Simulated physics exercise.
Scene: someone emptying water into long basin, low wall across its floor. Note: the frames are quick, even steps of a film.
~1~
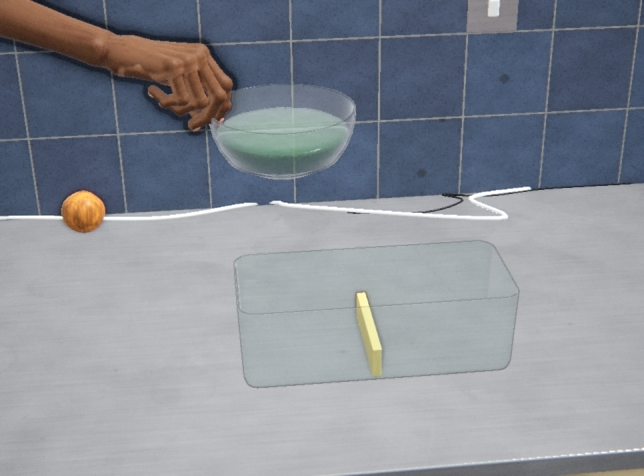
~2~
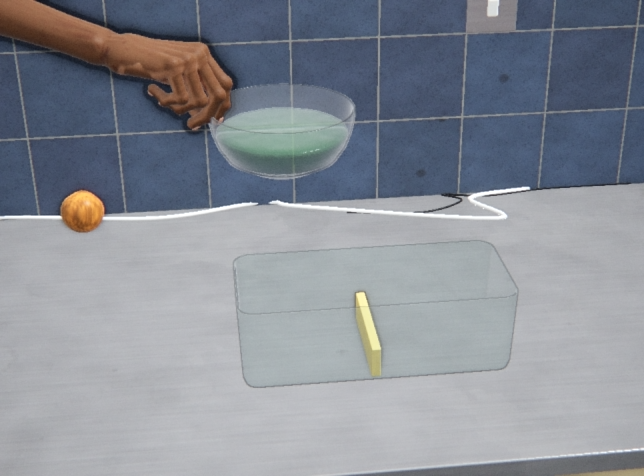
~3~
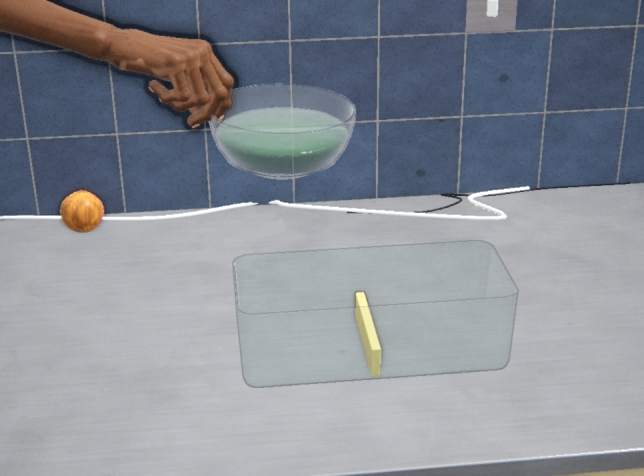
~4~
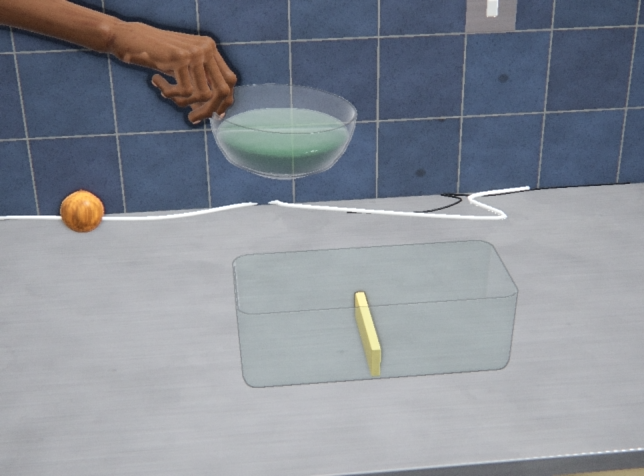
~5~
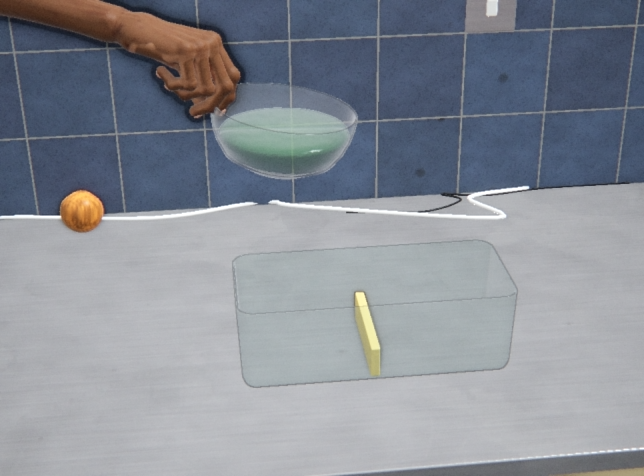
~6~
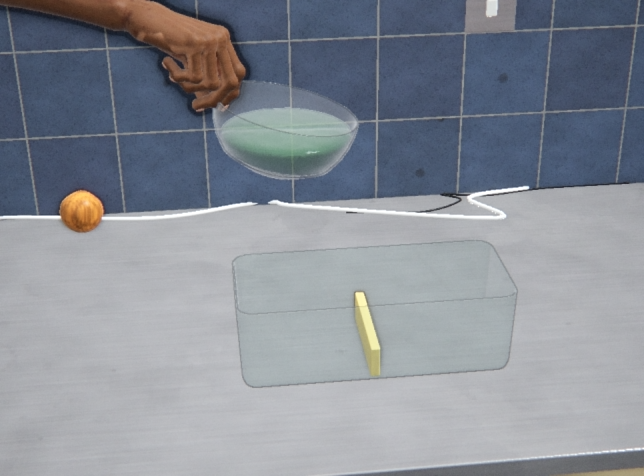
A hand slowly tilts a clear bowl of green liquid rightward above a long transparent basin.
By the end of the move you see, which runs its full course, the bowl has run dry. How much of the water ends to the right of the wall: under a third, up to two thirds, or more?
Past two thirds.
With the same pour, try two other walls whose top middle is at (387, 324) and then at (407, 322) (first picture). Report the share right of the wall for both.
Well, it's close to 65 per cent for the first one, then 45 per cent for the other.
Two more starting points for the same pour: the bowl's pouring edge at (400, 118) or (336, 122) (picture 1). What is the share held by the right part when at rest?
You'd see around 95 per cent, and then around 70 per cent.
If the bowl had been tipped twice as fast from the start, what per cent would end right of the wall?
Roughly 70 percent.
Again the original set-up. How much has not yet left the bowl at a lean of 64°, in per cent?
Still holding around 50 %, give or take.
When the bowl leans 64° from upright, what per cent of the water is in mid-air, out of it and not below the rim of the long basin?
It's close to 40 percent.
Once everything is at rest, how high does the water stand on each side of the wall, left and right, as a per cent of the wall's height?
10 % left, 50 % right.
A moment on, the tilt is 64° and 50 per cent is still to pour, 1 is left of the wall and 10 right of it.
Next, the tilt is 96° and 3 per cent is still to pour, 6 is left of the wall and 77 right of it.
Then the tilt is 103° and 0 per cent is still to pour, 16 is left of the wall and 83 right of it.
Later the tilt is 103° and 0 per cent is still to pour, 16 is left of the wall and 83 right of it.
In the end 16 per cent lies left of the wall, 83 right of it and 1 outside.
